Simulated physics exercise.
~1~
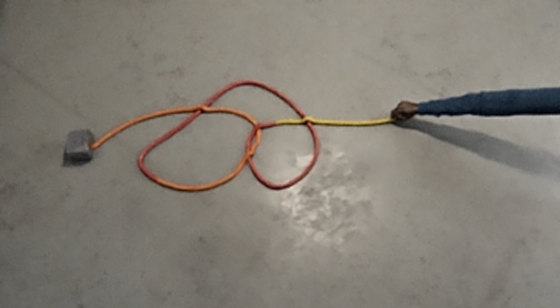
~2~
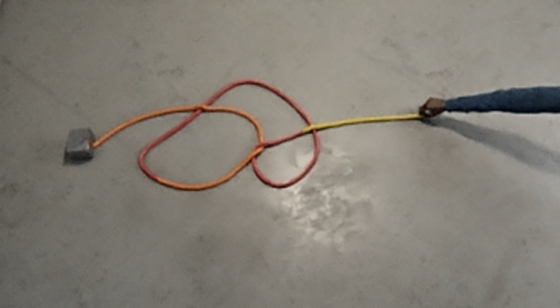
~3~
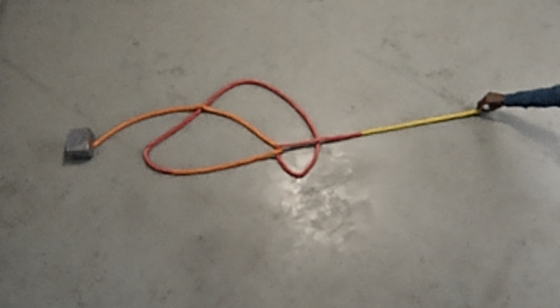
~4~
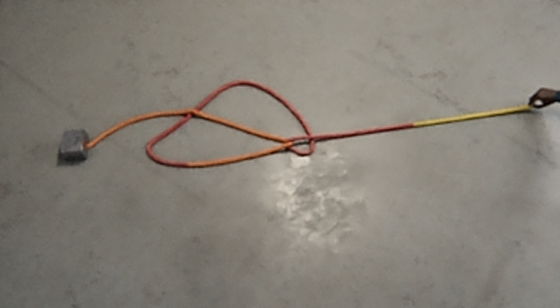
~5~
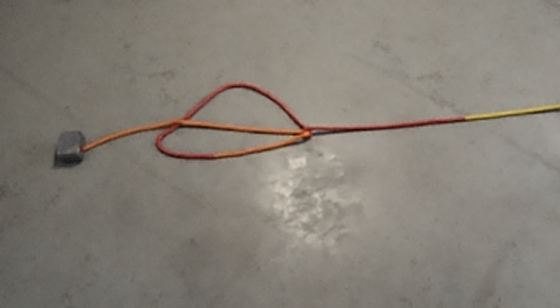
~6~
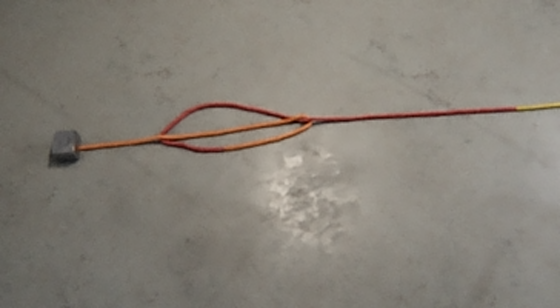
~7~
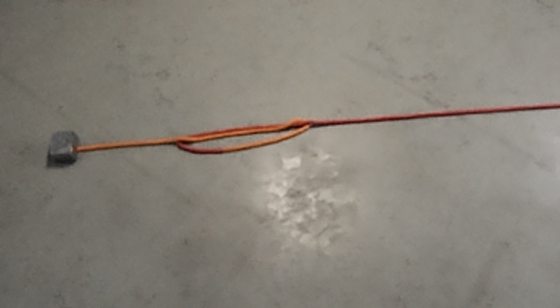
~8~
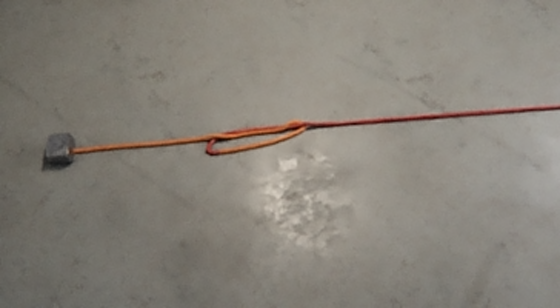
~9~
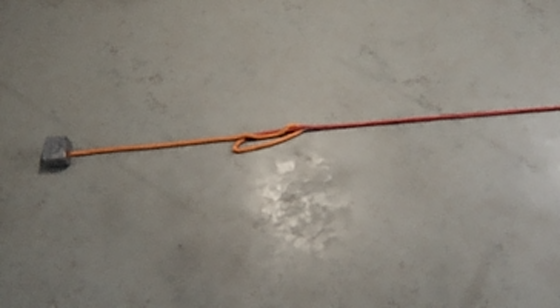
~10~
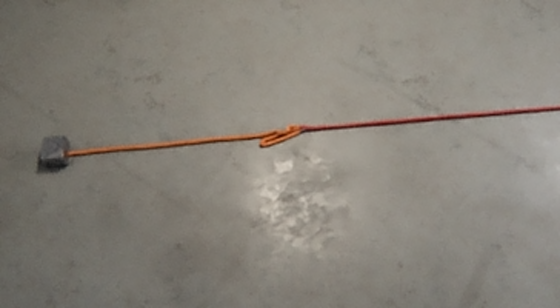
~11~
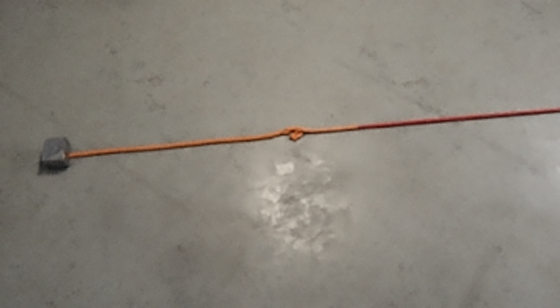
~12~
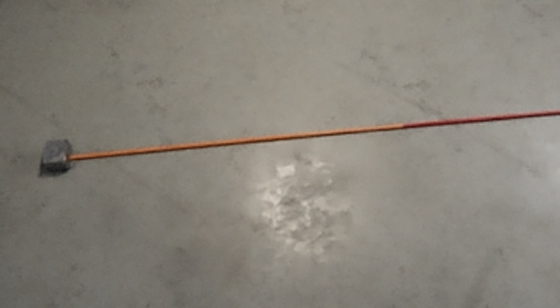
A smooth grey workshop floor is seen from above, with a pale patch of light near the middle. A rope dyed orange, red and yellow lies in loops across it, its left end fixed to a small grey block, while a blue-sleeved arm holds the yellow end at right. The hand draws that end rightward and leaves view, the yellow section following it out. The loops narrow into one long, slim loop, which shortens steadily to a small orange twist. Finally the twist slips away, and the rope runs straight and clear from the block, orange then red.
